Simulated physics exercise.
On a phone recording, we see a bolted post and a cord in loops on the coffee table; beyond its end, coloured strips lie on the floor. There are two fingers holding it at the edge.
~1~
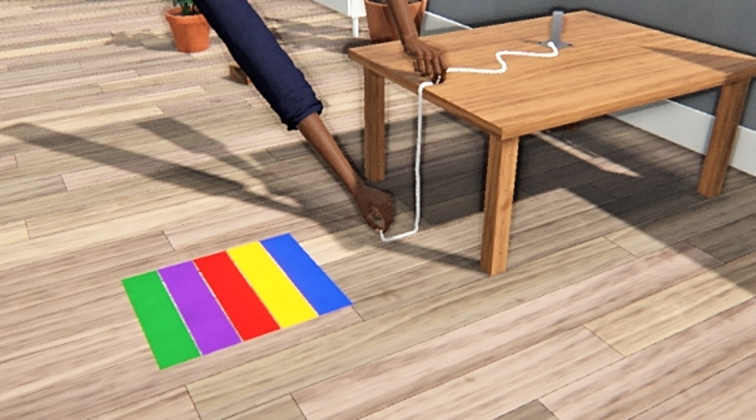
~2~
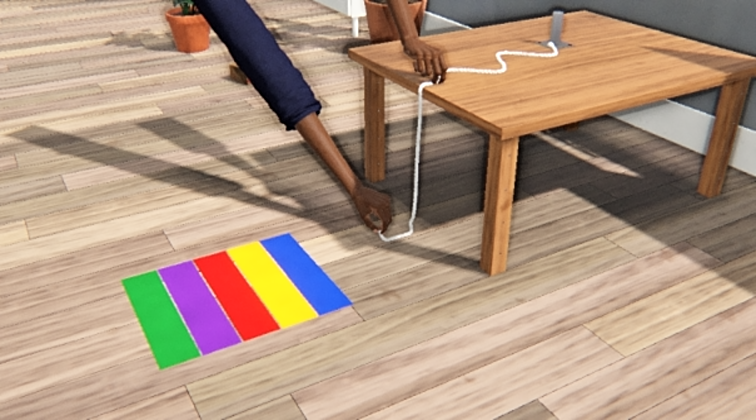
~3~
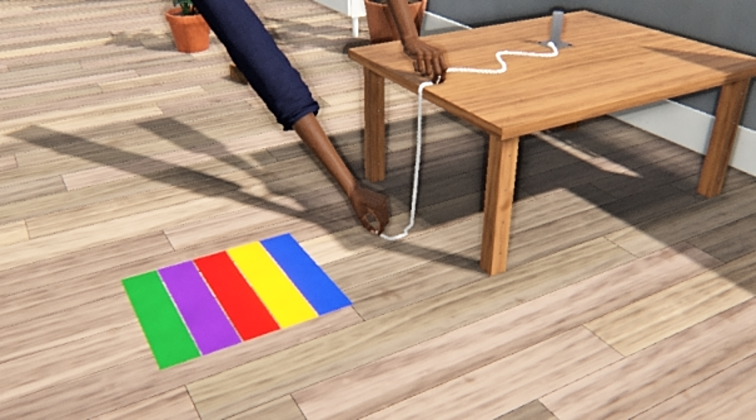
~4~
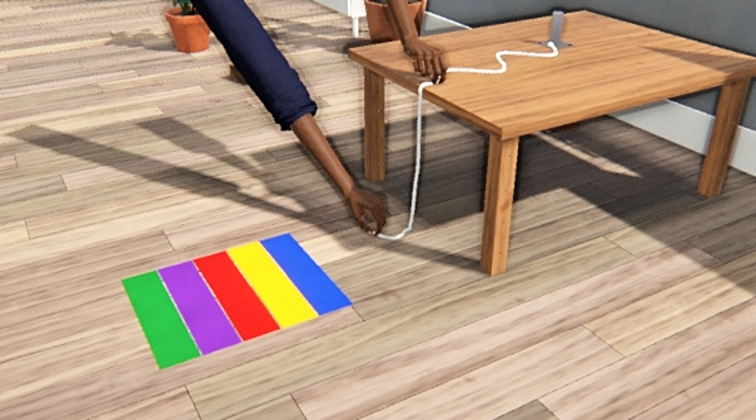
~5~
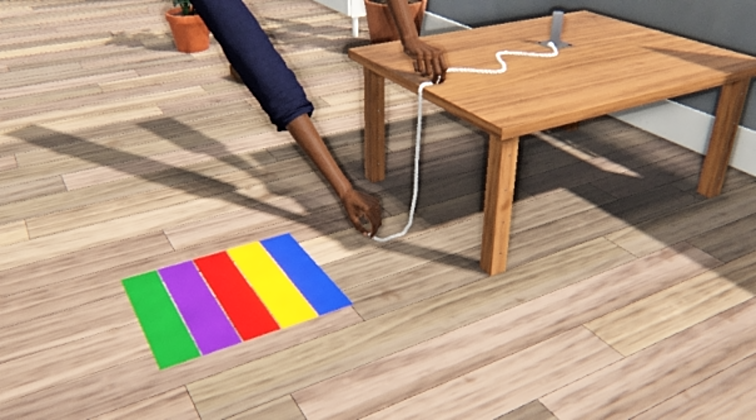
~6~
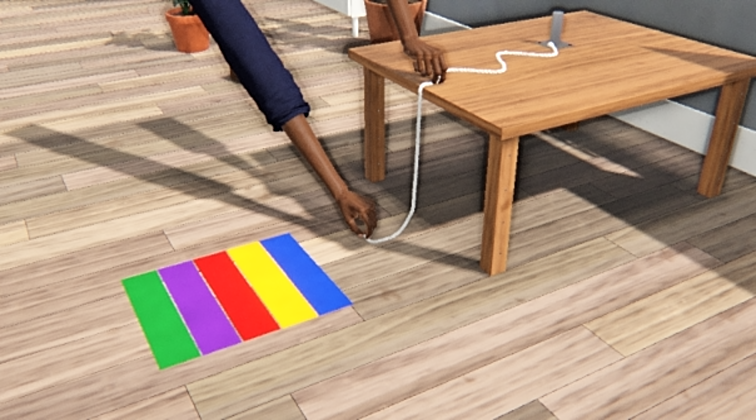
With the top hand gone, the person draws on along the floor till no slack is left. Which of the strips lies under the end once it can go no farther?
The purple one.
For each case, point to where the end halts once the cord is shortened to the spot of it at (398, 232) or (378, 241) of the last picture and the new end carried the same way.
Roughly at (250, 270) the first time and at (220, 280) the second.
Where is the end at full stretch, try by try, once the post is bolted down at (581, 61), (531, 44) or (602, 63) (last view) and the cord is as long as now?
Near (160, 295), (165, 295) and (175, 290).
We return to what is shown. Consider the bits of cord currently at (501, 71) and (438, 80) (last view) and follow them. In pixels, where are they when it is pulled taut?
At (440, 73), then (374, 118).
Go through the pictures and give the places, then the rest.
In the first frame, end (382, 230); blue (324, 295); yellow (289, 306); red (252, 318); purple (213, 331); green (172, 345).
In the second frame, end (380, 231); cord through (556, 54) (498, 56) (480, 72) (435, 83) (418, 146) (413, 213).
In the third frame, end (377, 232).
In the fourth frame, end (374, 233); cord through (556, 54) (498, 56) (480, 72) (435, 83) (419, 146) (412, 213).
In the fifth frame, end (369, 234).
In the sixth frame, end (365, 236); cord through (556, 54) (498, 56) (480, 72) (435, 83) (417, 146) (411, 214).
A little later, end near (243, 272); over red.
Next, end near (209, 282); over purple.
When it is tight, end near (188, 288); over purple. It gets as far as the purple strip.
